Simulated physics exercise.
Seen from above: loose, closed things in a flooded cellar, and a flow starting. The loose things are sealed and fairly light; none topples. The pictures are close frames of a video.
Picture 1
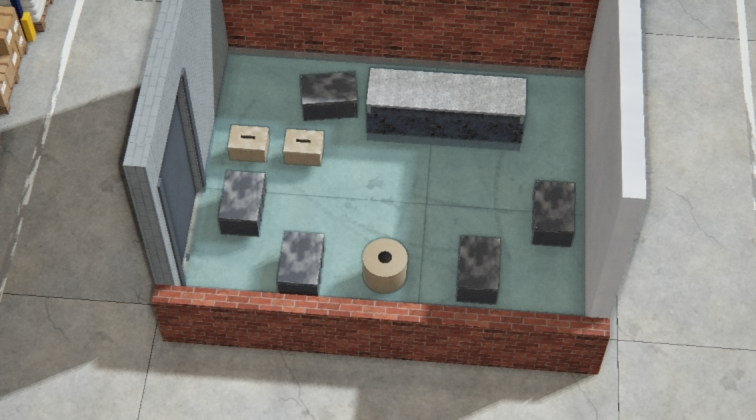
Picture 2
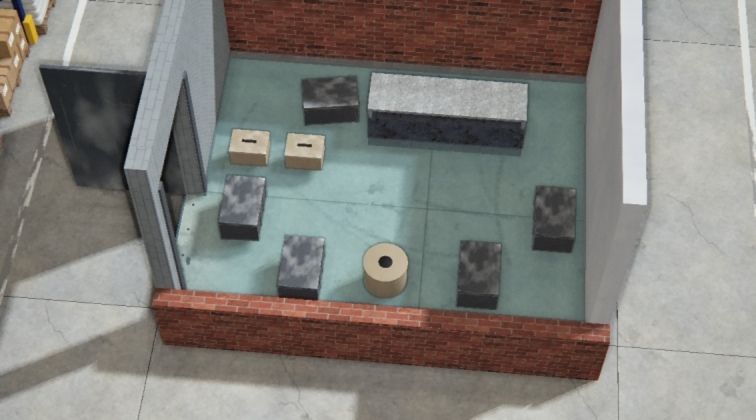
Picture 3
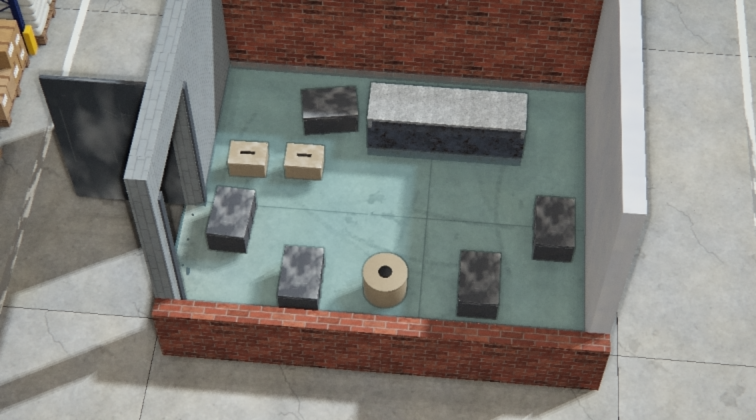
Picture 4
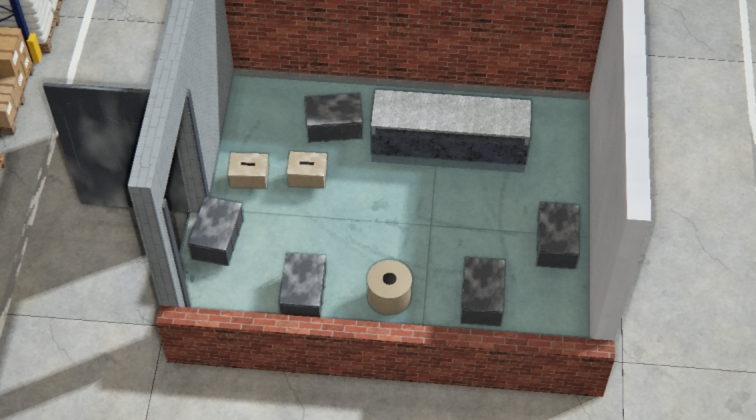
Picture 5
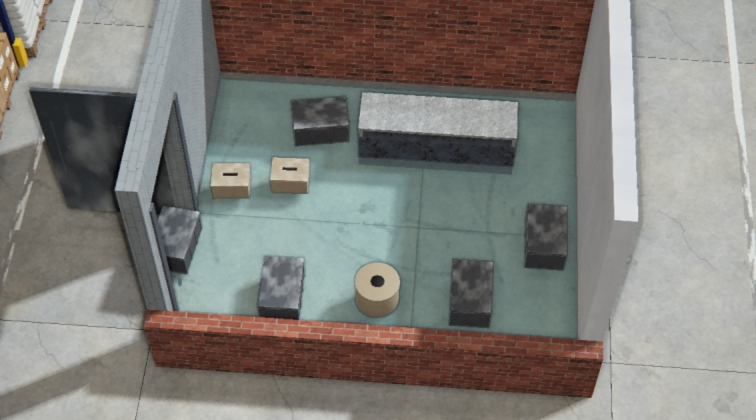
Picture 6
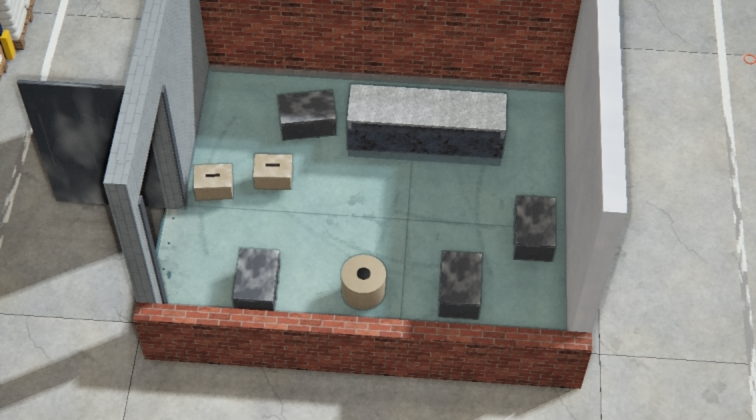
The clip opens on a flooded, brick-walled room seen from above, with dark blocks, two tan boxes and a round tan container standing in shallow water. The door at left swings outward, then the nearest dark block slides left through the doorway and out of view, while the tan boxes drift slightly left.
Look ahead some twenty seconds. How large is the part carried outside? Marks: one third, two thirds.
It is at least two thirds.
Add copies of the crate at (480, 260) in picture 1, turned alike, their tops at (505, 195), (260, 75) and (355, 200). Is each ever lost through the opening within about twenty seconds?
As listed: Left behind, yes, carried outside.
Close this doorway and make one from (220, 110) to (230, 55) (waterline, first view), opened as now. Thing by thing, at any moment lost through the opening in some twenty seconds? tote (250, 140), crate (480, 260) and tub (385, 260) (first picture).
As listed: Washed out, inside, stays.
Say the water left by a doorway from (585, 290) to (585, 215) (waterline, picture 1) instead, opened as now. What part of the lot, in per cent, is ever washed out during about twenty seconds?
Close to 40 %.
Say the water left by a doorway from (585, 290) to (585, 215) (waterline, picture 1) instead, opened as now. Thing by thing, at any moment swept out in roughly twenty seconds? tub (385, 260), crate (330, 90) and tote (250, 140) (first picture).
As listed: Washed out, stays, still in.
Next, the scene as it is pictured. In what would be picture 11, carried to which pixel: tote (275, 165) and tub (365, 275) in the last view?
At about (231, 198) and (314, 278).
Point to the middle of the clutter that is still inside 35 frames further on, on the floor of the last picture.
Close to (363, 280).
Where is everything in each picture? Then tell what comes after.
In the first frame, a tote at (248, 138) floats; a crate at (301, 258) floats; 0 of 8 have shifted.
In the second frame, a tote at (249, 141) floats; a crate at (301, 262) floats; 0 of 8 have shifted.
In the third frame, a tote at (248, 153), afloat; a crate at (301, 272) floats; 1 of 8 have shifted.
In the fourth frame, a tote at (248, 164), afloat, close to its start; a crate at (303, 279), afloat; 2 of 8 have shifted.
In the fifth frame, a tote at (230, 175), afloat, close to its start; a crate at (281, 282) floats, close to its start; 4 of 8 have shifted.
In the sixth frame, a tote at (213, 176), afloat, a stride from its start; a crate at (256, 274), afloat, close to its start; 4 of 8 have shifted.
A moment on, 2 of 8 are out; 6 afloat.
Next, 4 of 8 are out; 4 afloat.
Later, 6 of 8 are out; 2 afloat.
In the end, 6 of 8 are out; 2 afloat.
